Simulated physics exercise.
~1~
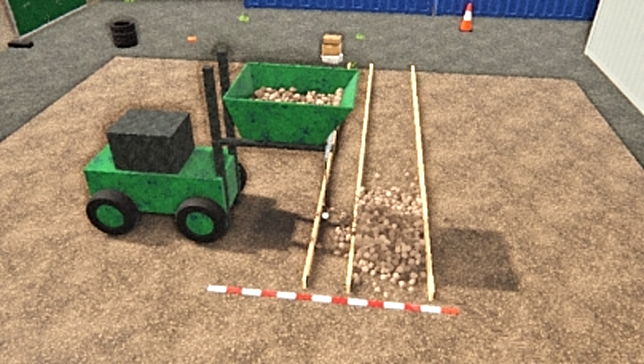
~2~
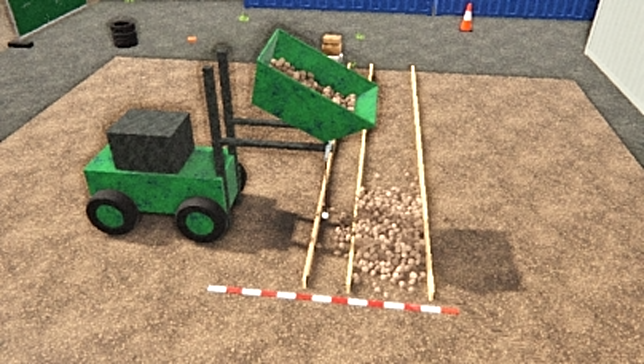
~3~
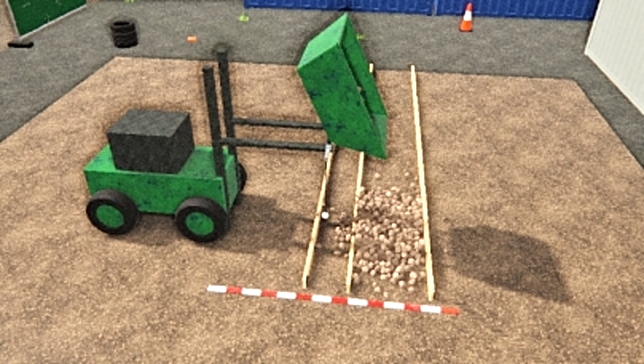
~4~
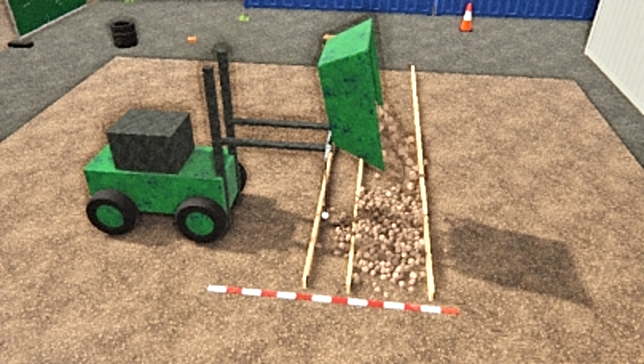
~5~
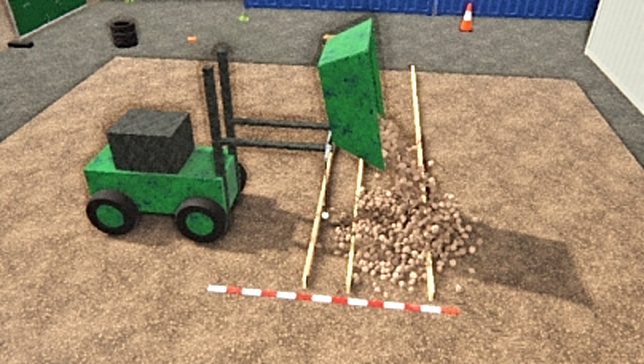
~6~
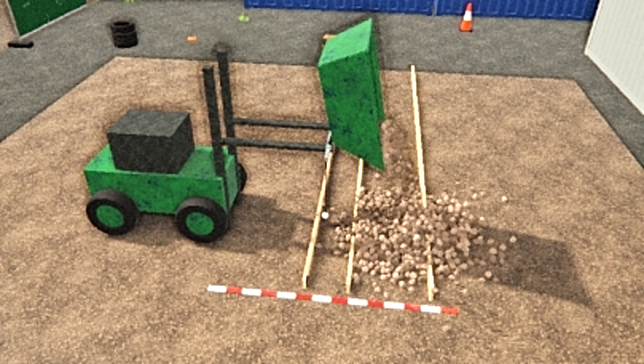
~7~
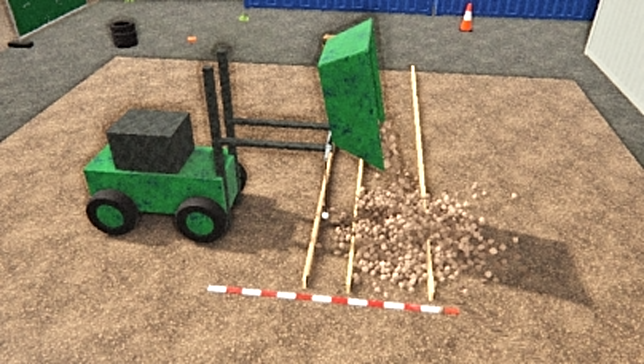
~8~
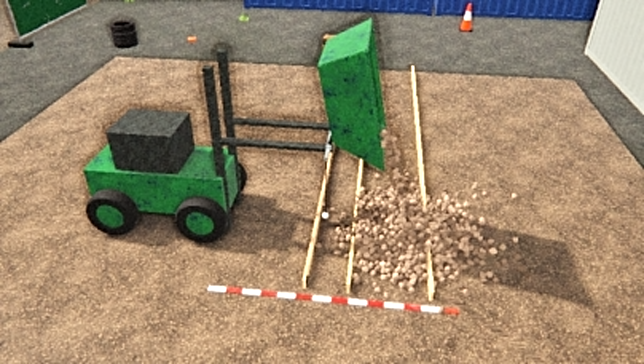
On a dirt lot, a green forklift tips its skip and stones spill across the planks.
